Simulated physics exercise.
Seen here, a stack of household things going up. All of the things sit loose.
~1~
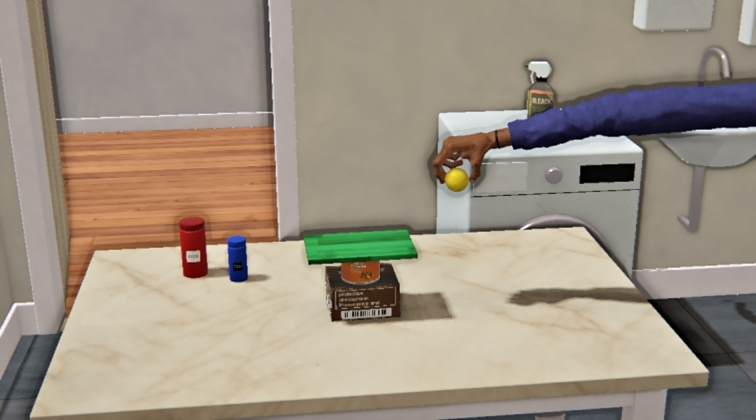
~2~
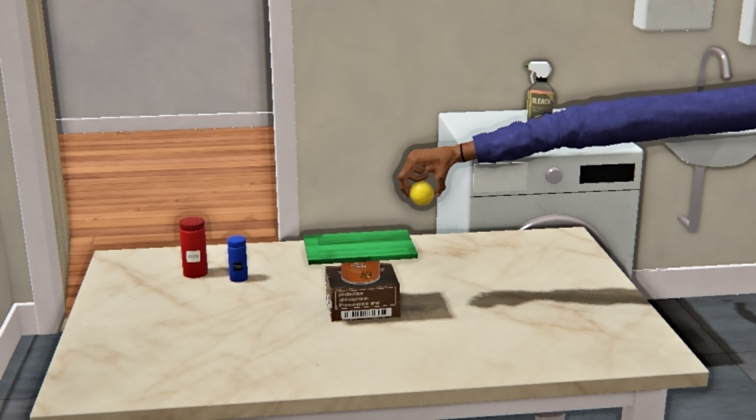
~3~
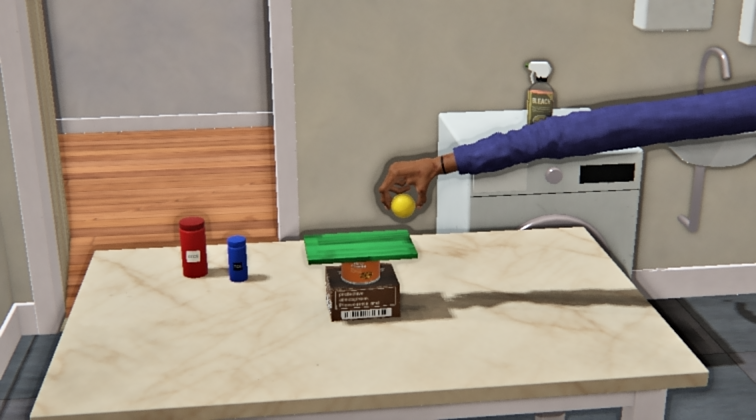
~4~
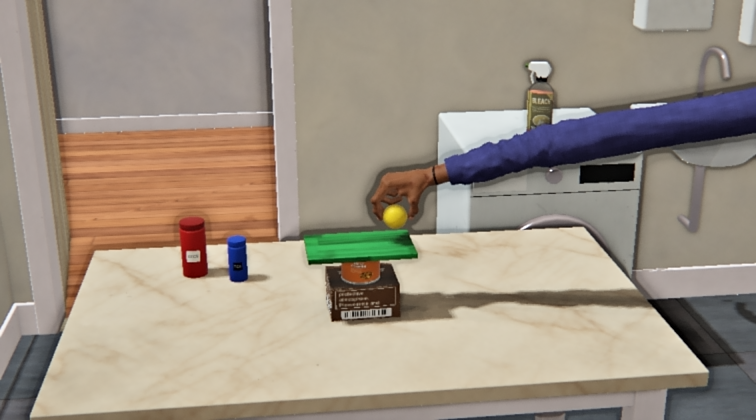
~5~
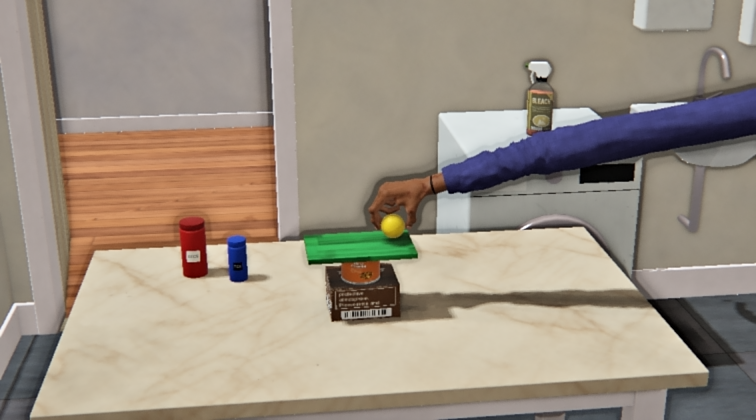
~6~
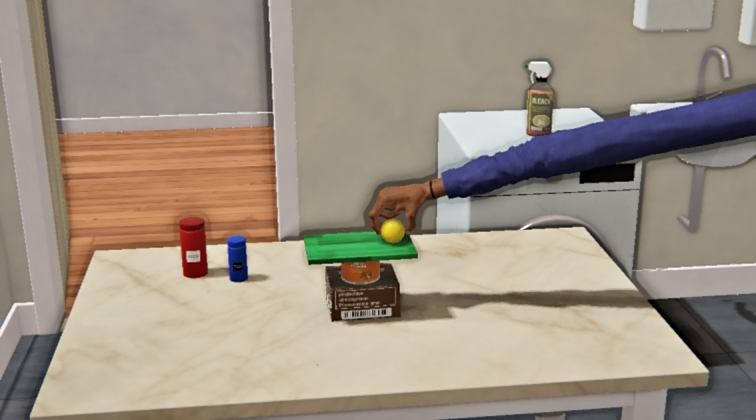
The clip shows a hand in a purple sleeve lowering a yellow lemon leftward over a table with red and blue containers and a brown box, then setting it on a green board while still holding it.
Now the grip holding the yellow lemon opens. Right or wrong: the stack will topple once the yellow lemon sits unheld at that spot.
Wrong.
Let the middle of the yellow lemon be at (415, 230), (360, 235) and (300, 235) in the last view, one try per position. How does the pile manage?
So the first time it tips over, the second time it stays intact, and the third time it tips over.
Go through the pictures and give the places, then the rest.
The first frame shows coming down; yellow lemon (457, 180); blue shaker (238, 259).
The second frame shows coming down; yellow lemon (422, 194); green board (360, 247).
The third frame shows coming down; yellow lemon (403, 206); orange tub (360, 263).
The fourth frame shows coming down; yellow lemon (395, 217); red jar (194, 248).
The fifth frame shows coming down; yellow lemon (393, 226); brown box (362, 291).
The sixth frame shows set down, still held; yellow lemon (393, 231); blue shaker (238, 259).
Then, 0.20 s on from there, no change.
Then, 0.60 s on from there, yellow lemon resting near (393, 232).
In the end, all 6 unmoved. At the end, from the last picture's camera, yellow lemon near (393, 232). The pile keeps its balance.
